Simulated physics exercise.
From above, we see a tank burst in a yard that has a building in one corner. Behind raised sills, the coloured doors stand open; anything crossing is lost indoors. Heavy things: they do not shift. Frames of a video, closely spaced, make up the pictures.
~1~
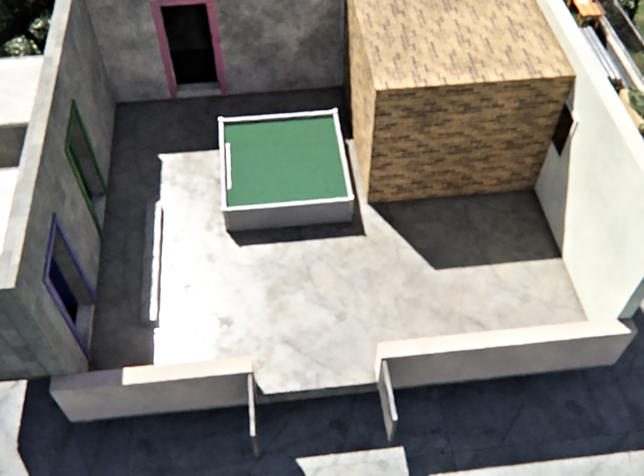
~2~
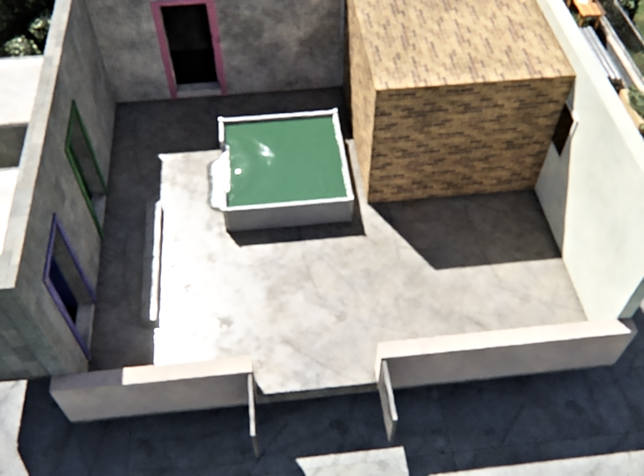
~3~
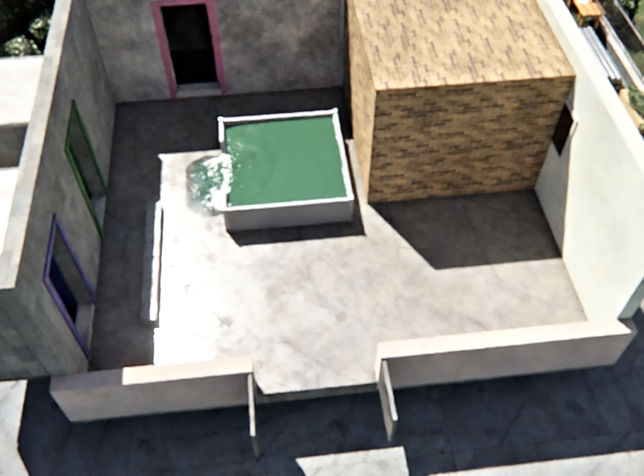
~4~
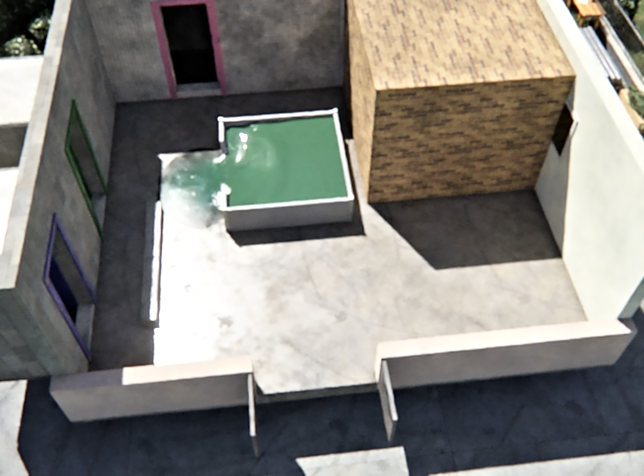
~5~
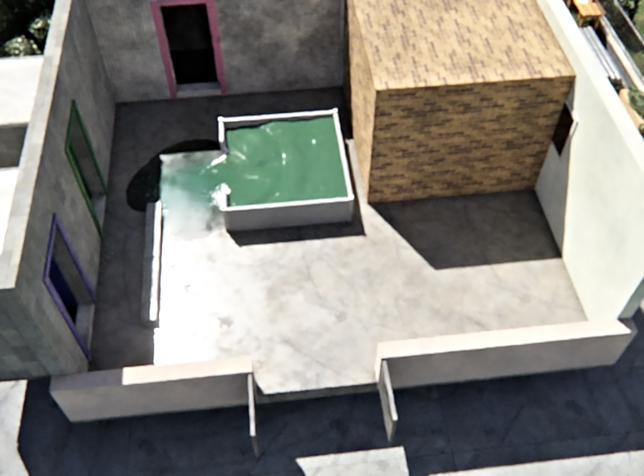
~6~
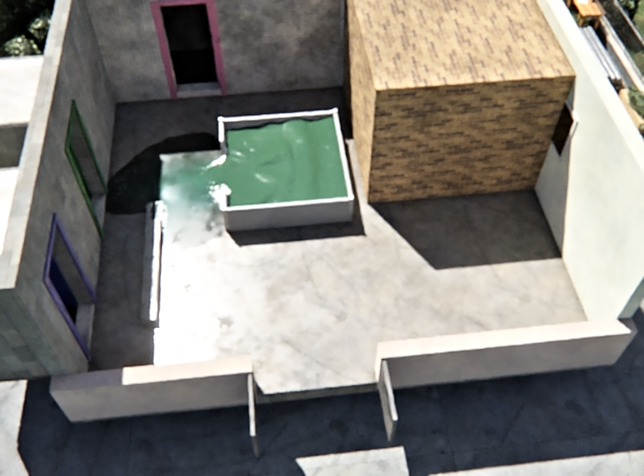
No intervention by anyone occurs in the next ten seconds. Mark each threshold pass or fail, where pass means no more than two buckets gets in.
Blue door - pass; pink door - pass; green door - fail.
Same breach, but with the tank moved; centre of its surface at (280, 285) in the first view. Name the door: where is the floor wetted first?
Answer: The blue-painted one.
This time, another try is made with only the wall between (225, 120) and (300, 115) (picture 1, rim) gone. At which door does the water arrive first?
The pink door, I think.
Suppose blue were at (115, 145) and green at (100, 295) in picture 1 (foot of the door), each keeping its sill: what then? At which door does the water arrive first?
Result: The blue-painted one.
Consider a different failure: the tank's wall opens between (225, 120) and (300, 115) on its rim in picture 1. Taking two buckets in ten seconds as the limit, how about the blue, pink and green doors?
So the blue one ends up below, the pink one ends up above and the green one ends up below.
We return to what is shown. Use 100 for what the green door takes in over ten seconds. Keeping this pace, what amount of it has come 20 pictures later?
Near 65 %, I'd say.
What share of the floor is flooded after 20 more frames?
My estimate is roughly 45 percent.
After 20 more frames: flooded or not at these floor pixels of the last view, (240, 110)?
By then I'd expect it to be inundated.
A moment on, water covers 15 % of the floor; the blue door not reached, the pink door not reached, the green door over two buckets in.
Next, water covers 25 % of the floor; the blue door not reached, the pink door not reached, the green door far over two buckets in.
Then, water covers 45 % of the floor; the blue door wet at the sill, nothing in, the pink door wet at the sill, nothing in, the green door far over two buckets in.
Later, water covers 55 % of the floor; the blue door wet at the sill, nothing in, the pink door wet at the sill, nothing in, the green door far over two buckets in.
In the end, water covers 80 % of the floor; the blue door wet at the sill, nothing in, the pink door wet at the sill, nothing in, the green door far over two buckets in.
